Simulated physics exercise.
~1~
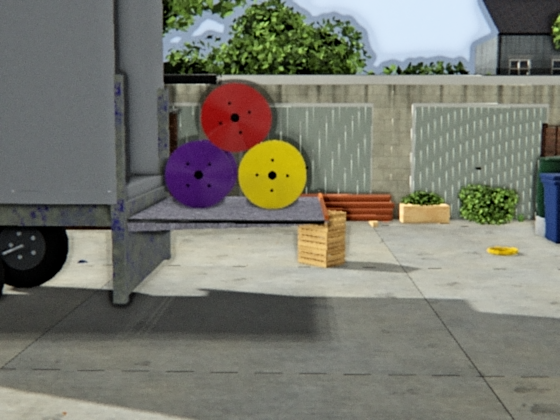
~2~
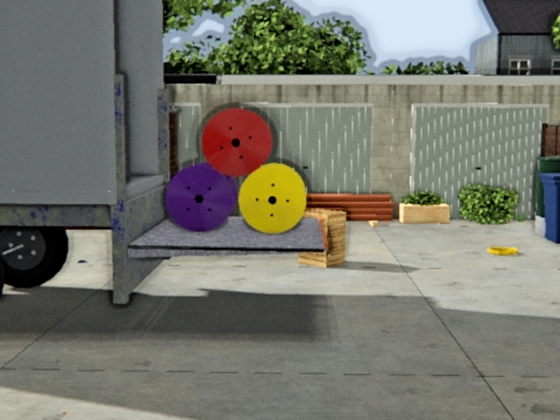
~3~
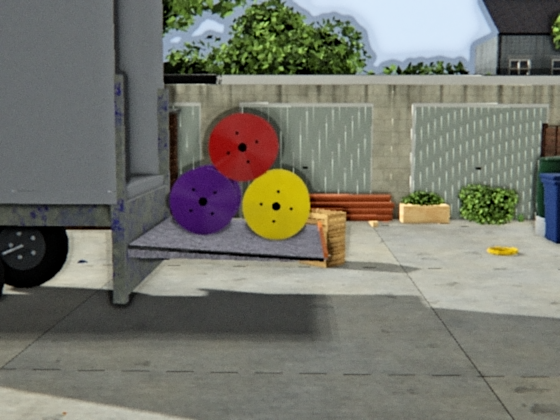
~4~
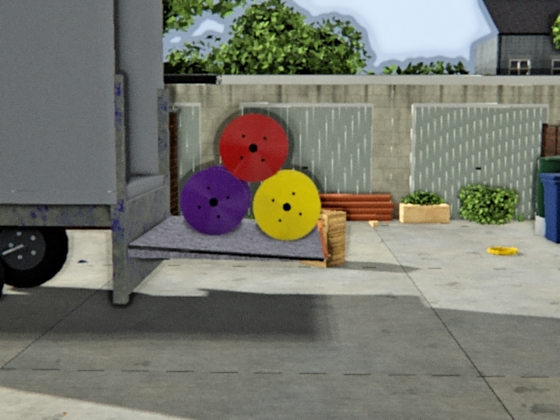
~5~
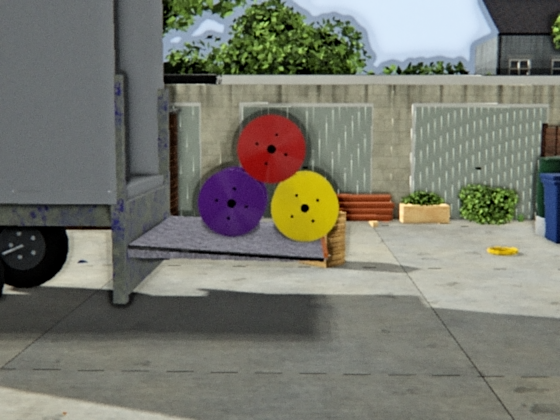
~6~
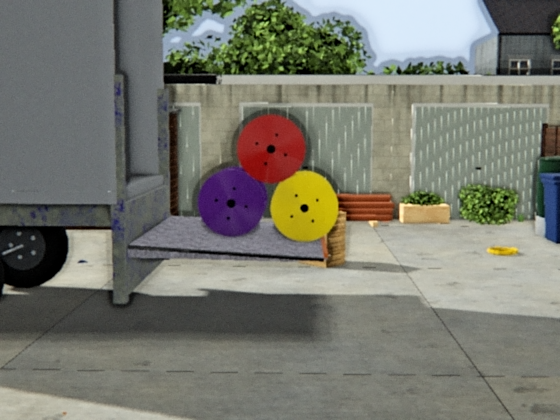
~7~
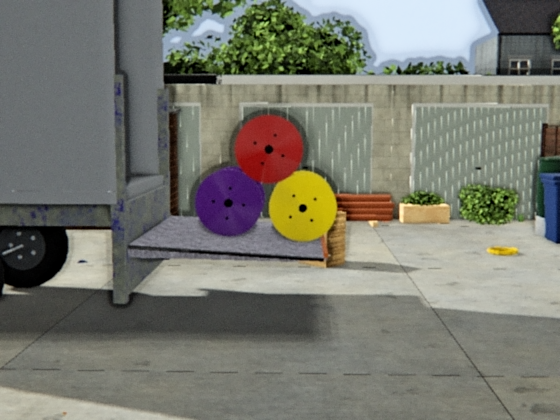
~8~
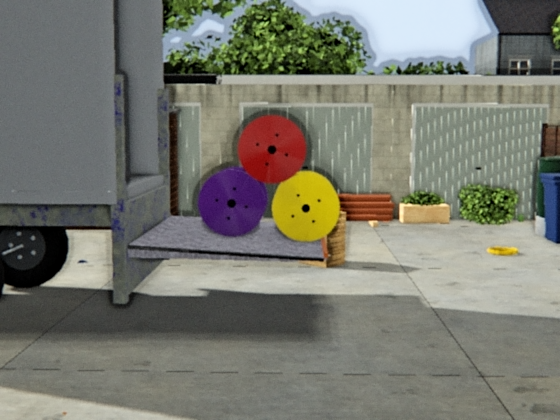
In a walled yard, a lorry's tail platform lowering and tilting, three stacked reels rolling slightly right and staying on, red on top.
